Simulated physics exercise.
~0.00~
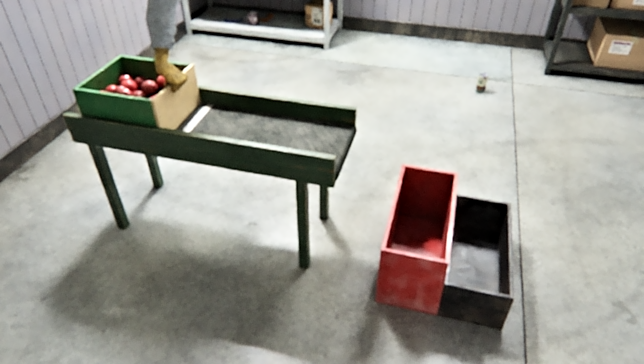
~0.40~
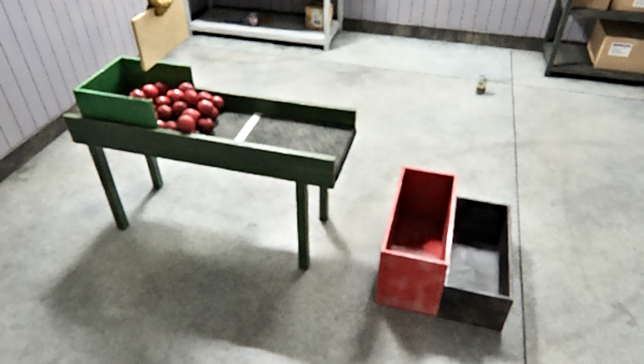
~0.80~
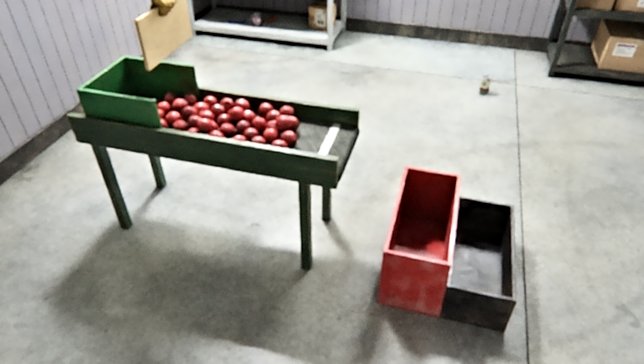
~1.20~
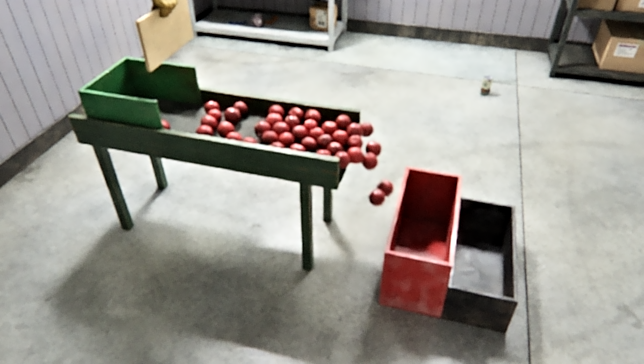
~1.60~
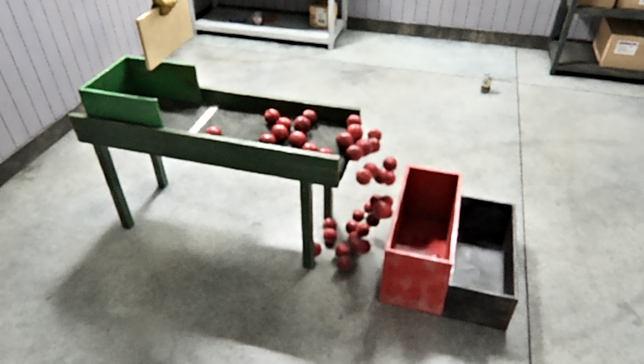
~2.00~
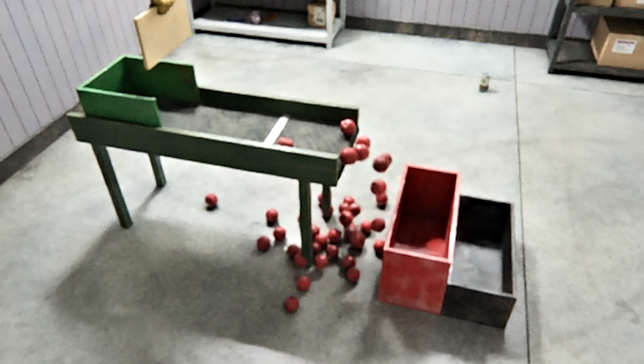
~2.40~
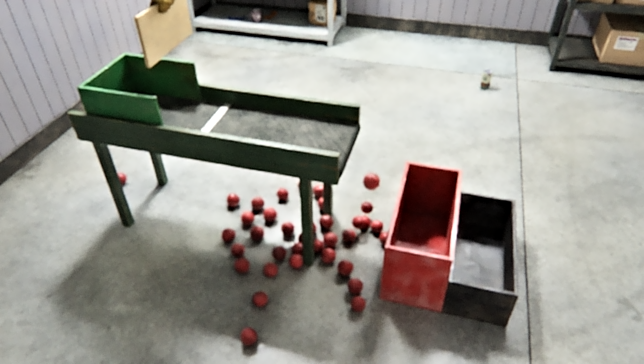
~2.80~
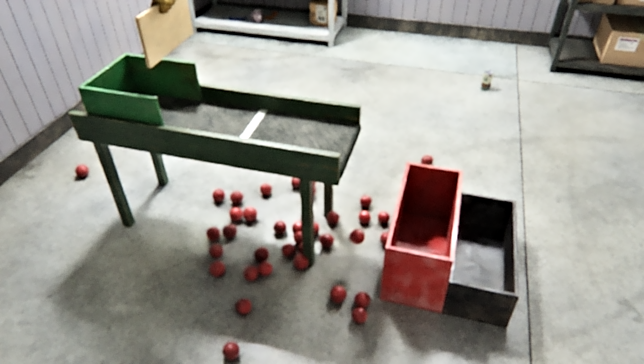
To begin with, a hand holds a wooden gate at the front of a green pen full of red apples, which sits on a long raised belt. The hand lifts the gate, and the apples spread out and ride to the right in a loose crowd. They reach the far end and start dropping off, tumbling down in front of the red bin. More follow until the belt is empty, and the fallen apples bounce and roll across the floor. Finally, most lie scattered beneath and around the belt, short of the red bin.
